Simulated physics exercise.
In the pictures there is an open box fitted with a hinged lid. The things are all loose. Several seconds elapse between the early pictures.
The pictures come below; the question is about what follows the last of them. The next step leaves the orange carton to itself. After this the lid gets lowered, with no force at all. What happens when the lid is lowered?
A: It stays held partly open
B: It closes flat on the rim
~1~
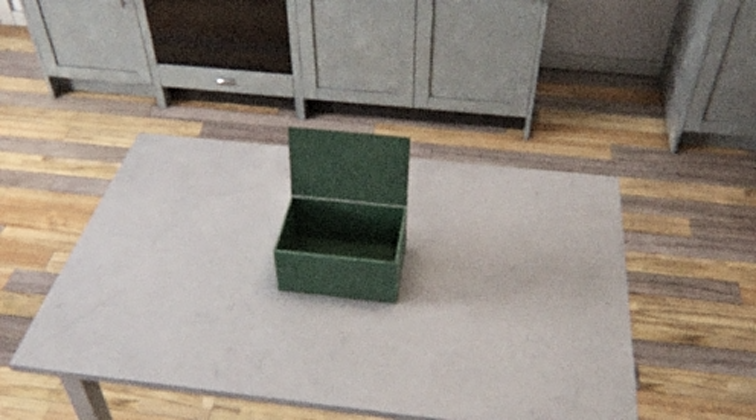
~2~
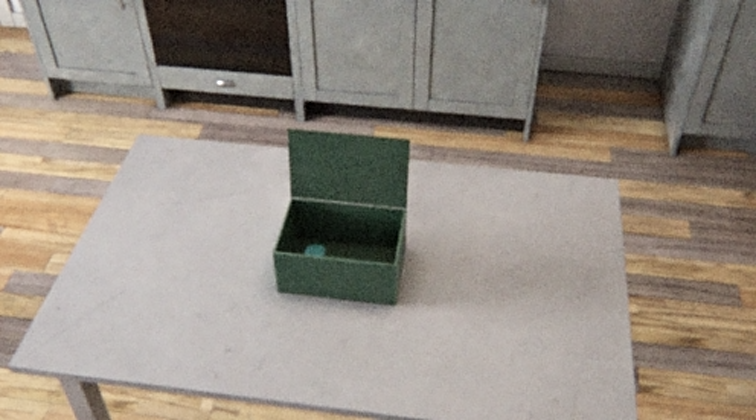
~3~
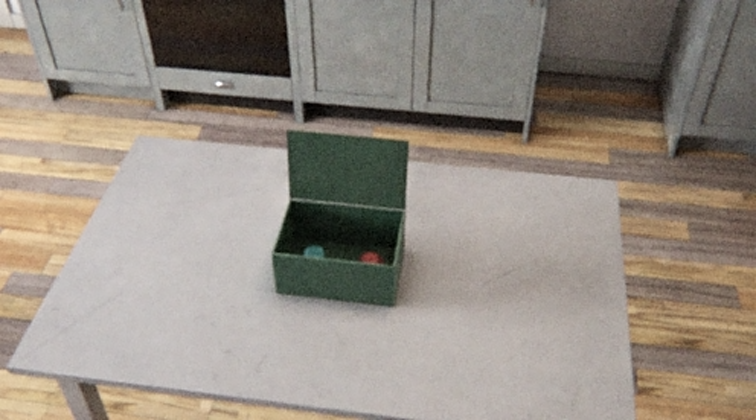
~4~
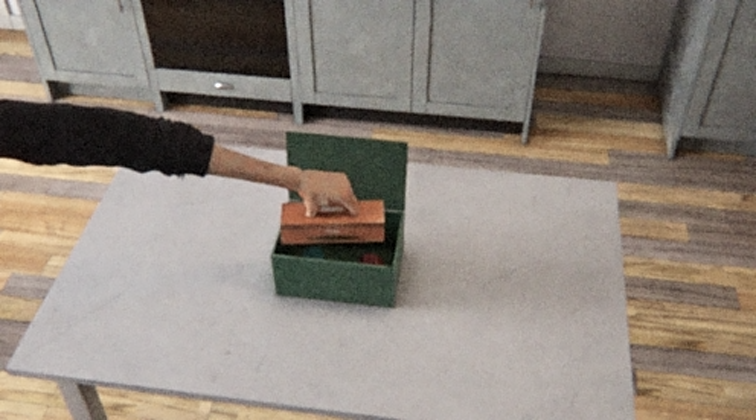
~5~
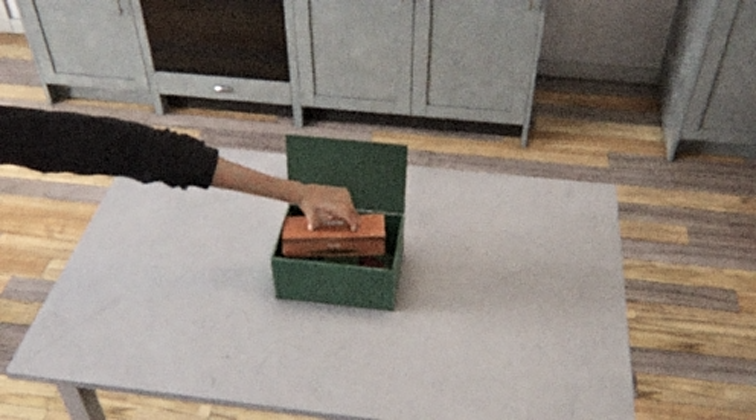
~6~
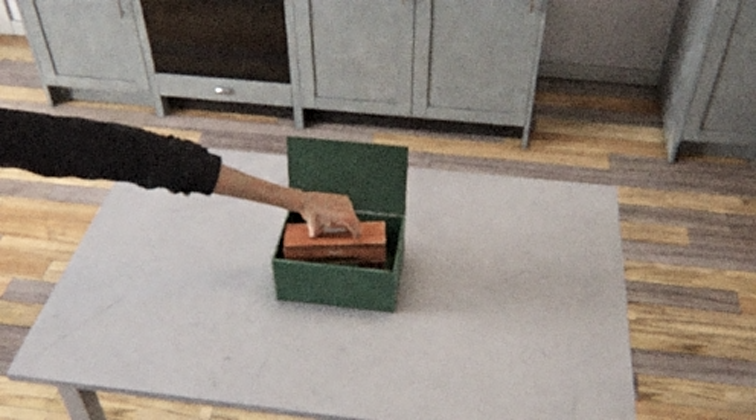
Answer: B.
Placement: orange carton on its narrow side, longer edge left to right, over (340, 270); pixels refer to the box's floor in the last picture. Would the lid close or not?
That way the lid ends up fully closed.
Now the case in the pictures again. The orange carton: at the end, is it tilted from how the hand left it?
By the end the orange carton has leaned over.
Then, 0.50 s later than the last frame, orange carton on its side near (350, 246); red apple moved a little.
Then, 1.50 s later than the last frame, lid 69° above the rim; orange carton on its side near (350, 252); red apple moved a little.
Then, 1.90 s later than the last frame, lid 14° above the rim; orange carton on its side near (350, 252); red apple moved a little.
When it is over, lid shut; lying over in the box, orange carton; the other 2 as before. End places, in pixels of the last picture, orange carton near (350, 252).
